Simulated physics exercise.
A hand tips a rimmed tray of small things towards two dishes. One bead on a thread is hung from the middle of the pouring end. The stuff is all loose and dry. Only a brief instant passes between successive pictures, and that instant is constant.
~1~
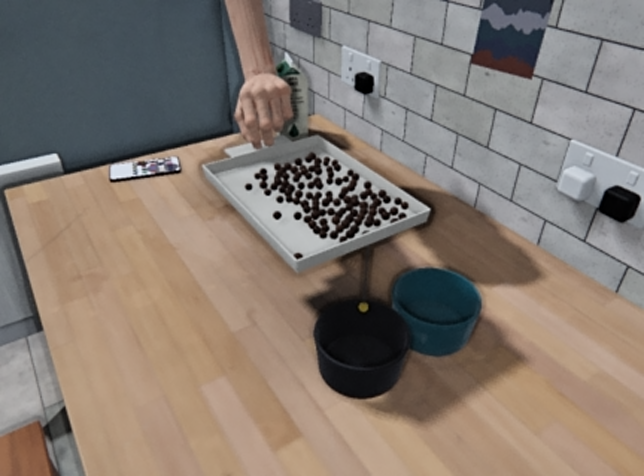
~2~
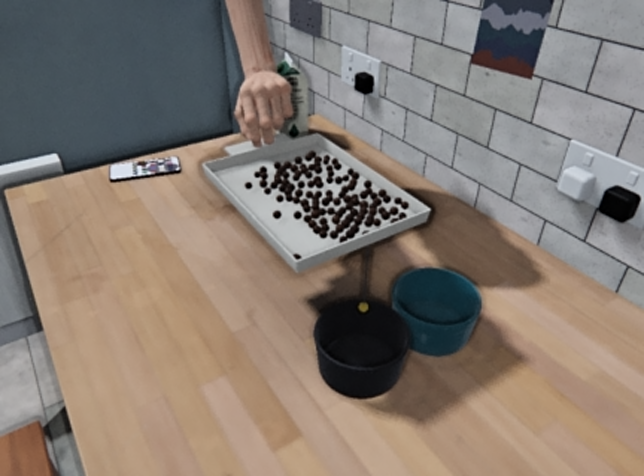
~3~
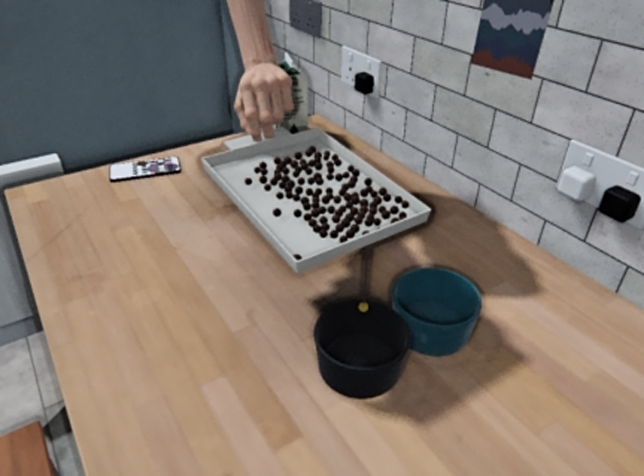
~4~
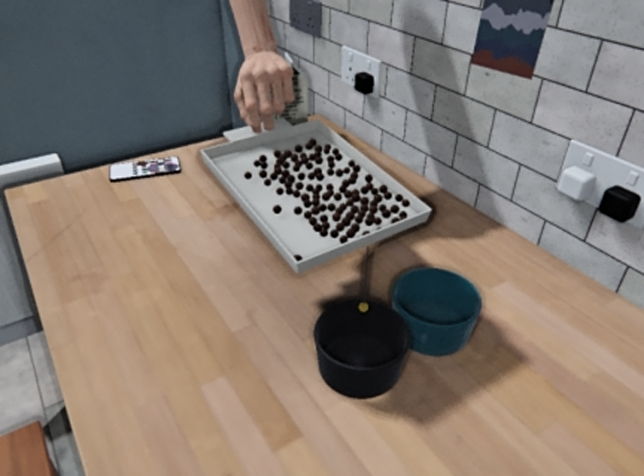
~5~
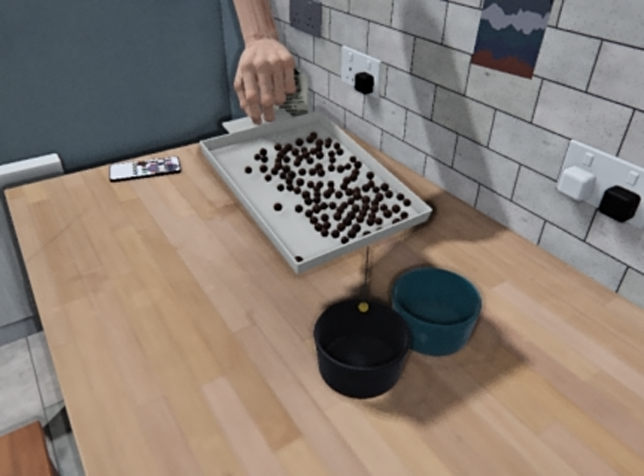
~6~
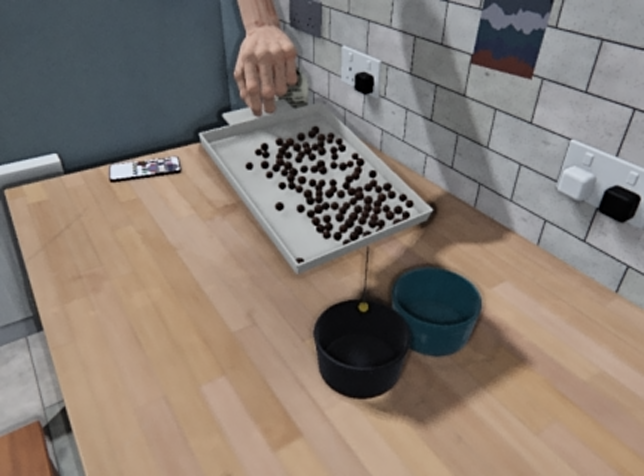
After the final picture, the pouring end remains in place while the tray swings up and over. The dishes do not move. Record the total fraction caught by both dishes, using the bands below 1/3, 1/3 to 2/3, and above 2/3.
What lands in the dishes is going to run from one to two thirds of the load.
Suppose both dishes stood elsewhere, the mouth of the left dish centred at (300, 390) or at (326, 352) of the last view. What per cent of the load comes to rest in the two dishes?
It works out to 80 percent and then 70 percent.
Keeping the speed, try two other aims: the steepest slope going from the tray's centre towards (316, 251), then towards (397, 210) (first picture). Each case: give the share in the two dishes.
In order: About 20, then 80 percent.
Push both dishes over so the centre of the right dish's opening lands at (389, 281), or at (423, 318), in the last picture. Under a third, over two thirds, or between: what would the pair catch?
First: Under a third; second: Beyond two thirds.
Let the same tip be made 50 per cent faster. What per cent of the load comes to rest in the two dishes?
Close to 40 per cent.
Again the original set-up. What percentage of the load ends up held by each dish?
Left dish about 40 per cent, right dish about 0 per cent.
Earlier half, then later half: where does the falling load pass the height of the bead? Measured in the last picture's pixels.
Roughly (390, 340) first, then roughly (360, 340).
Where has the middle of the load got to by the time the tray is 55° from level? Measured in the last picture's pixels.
Roughly at (358, 212).
Soon, tray tipped steeply; nearly all on the tray; a stray few outside both; a stray few in the air.
A while on, tray tipped right over; about two thirds on the tray; a small part in the left dish; a stray few outside both; about a quarter in the air.
Towards the end, tray tipped past a quarter turn; about a third in the left dish; a stray few in the right dish; about half outside both.
Finally, tray tipped past a quarter turn; about a third in the left dish; a stray few in the right dish; about half outside both.
